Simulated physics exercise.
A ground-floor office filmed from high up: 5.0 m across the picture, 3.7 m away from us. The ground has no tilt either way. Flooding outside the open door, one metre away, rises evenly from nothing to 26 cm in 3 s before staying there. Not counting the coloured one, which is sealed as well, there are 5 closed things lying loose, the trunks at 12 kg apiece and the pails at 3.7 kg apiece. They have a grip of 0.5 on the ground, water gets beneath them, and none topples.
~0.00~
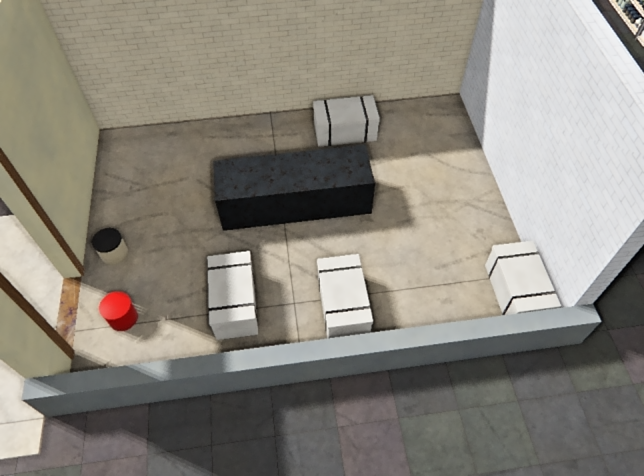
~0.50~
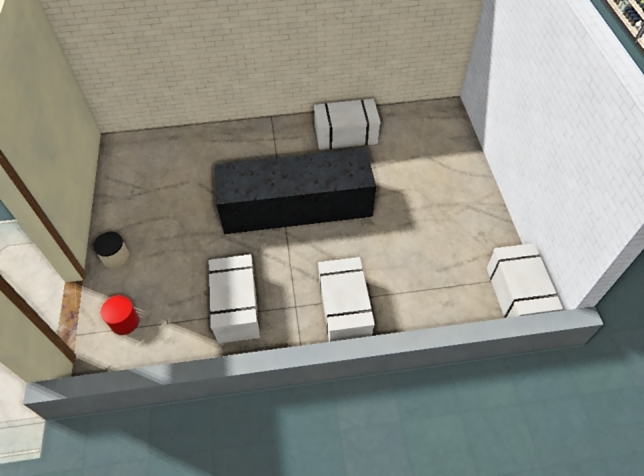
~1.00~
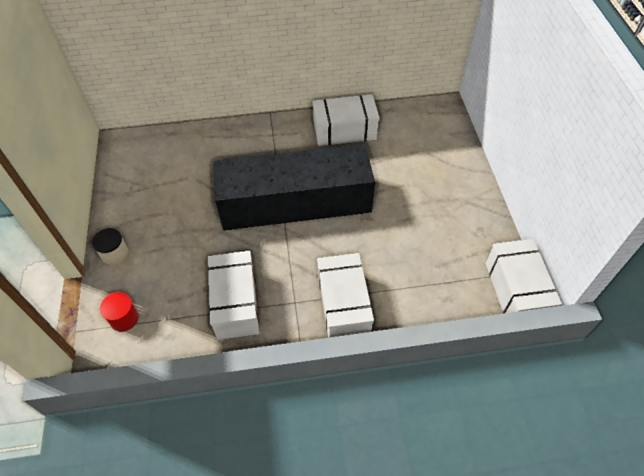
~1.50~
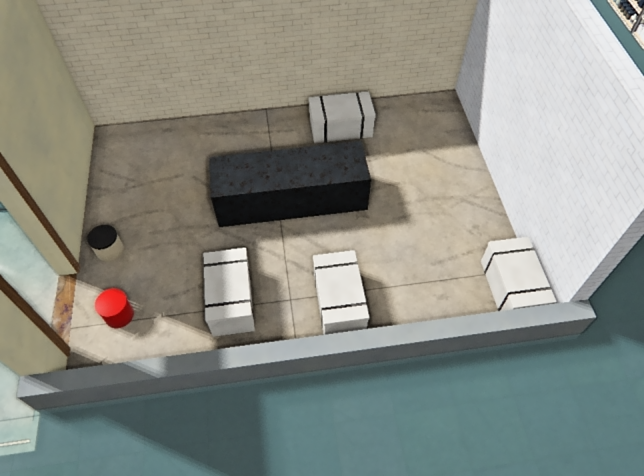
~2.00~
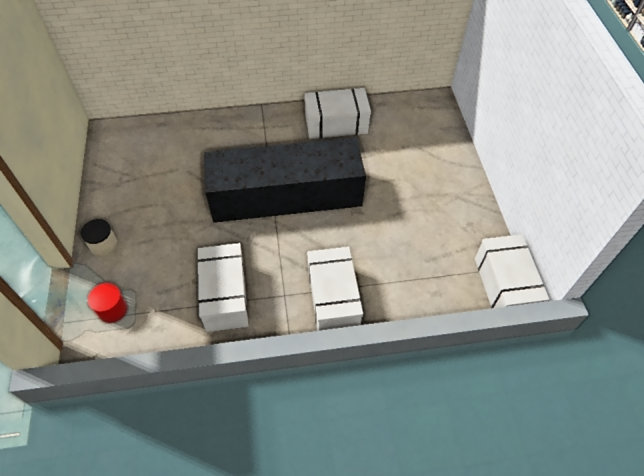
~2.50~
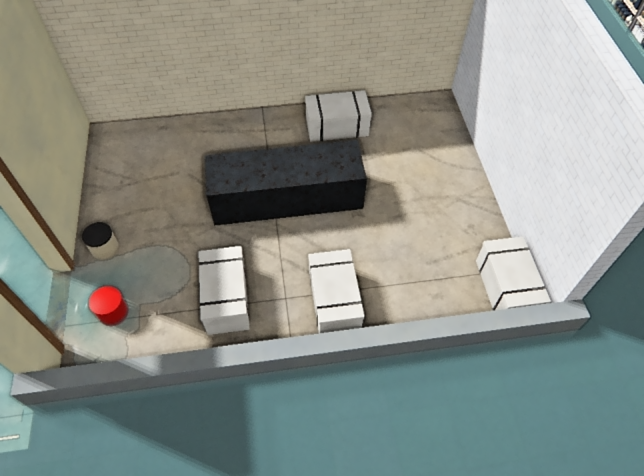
A ground-floor office with pale brick walls and a stone-look floor is seen from high above, its door open at the left. Four white trunks with dark bands surround a long black block, while a red pail and a black-topped pail sit near the doorway. Blue-green water covers the paving outside, then spreads through the doorway around the red pail, as the objects stay put and the view shifts slightly.
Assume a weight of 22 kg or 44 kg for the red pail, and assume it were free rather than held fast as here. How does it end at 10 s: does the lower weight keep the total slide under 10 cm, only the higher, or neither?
It ends with only the higher weight sufficing.
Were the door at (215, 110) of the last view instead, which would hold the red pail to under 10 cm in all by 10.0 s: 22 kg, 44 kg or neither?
In that case the lighter option suffices.
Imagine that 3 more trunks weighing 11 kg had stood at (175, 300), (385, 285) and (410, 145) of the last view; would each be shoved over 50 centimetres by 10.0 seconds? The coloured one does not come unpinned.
The first comes out above the threshold, the second above the threshold, the third below the threshold.
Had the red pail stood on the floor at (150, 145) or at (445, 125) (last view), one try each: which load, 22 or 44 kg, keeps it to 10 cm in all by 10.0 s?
Result, try 1: Both pass; try 2: Both pass.
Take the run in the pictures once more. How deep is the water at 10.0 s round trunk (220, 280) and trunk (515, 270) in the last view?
Depth approx. 12 cm / 11 cm.
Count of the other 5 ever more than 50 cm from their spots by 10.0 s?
The count comes to 4.
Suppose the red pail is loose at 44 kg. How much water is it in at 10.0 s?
About 10 cm.
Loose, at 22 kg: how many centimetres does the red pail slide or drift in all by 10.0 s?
It would cover some 40 cm all told.
After 3.5 s the red pail would be 8 cm from its start with 22 kg and 0 cm from its start with 44 kg; 10 cm of water round it then.
After 4.5 s the red pail would be 27 cm from its start with 22 kg and 0 cm from its start with 44 kg; 9 cm of water round it then.
After 7.0 s the red pail would be 34 cm from its start with 22 kg and 0 cm from its start with 44 kg; 10 cm of water round it then.
After 10.0 s the red pail would be 38 cm from its start with 22 kg and 0 cm from its start with 44 kg; 10 cm of water round it then.
